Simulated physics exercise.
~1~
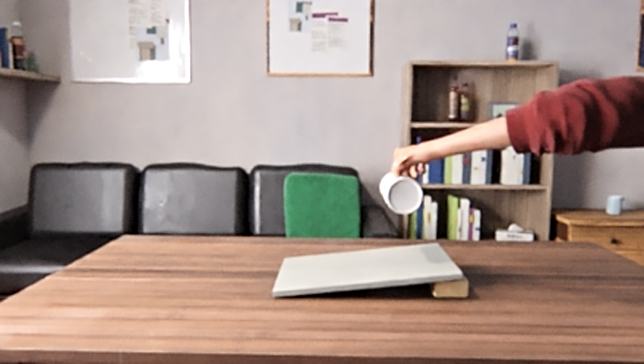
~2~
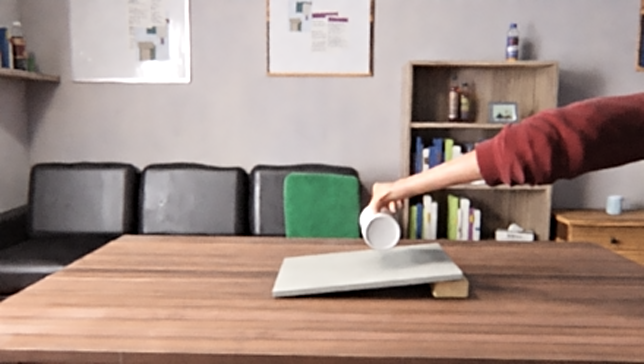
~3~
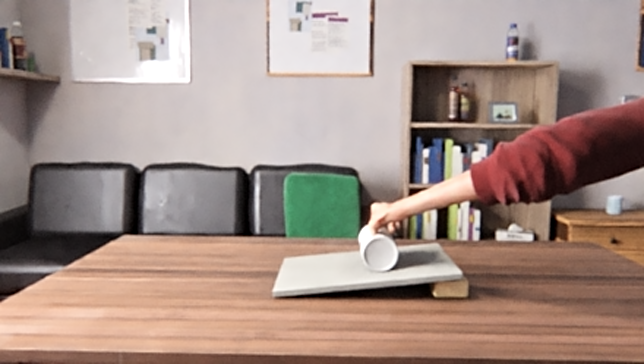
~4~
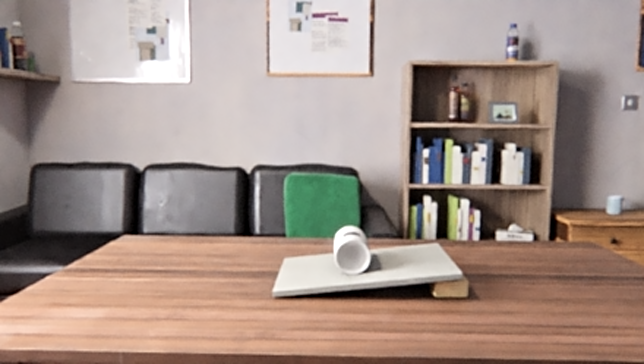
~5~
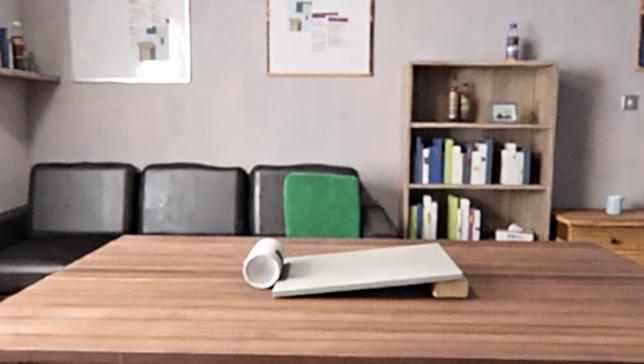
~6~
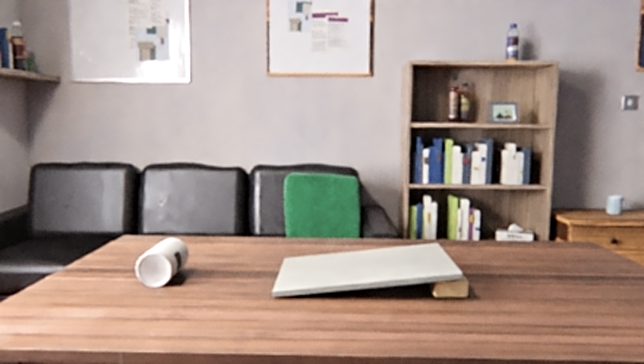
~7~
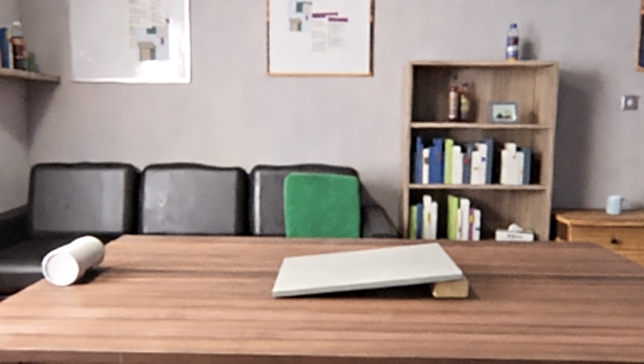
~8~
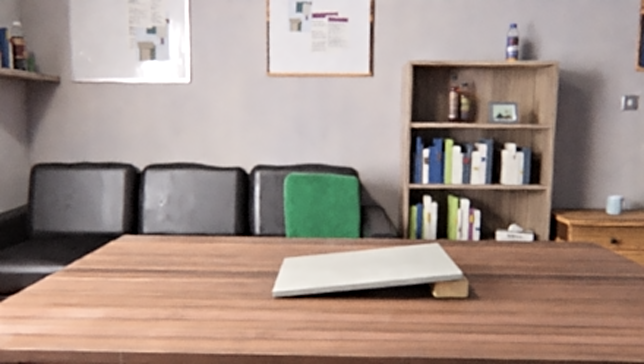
An arm in a dark red sleeve laid a white jar on its side on a sloping board and let go, and the jar rolled down to the left, off the board and across the wooden table until it was out of sight.
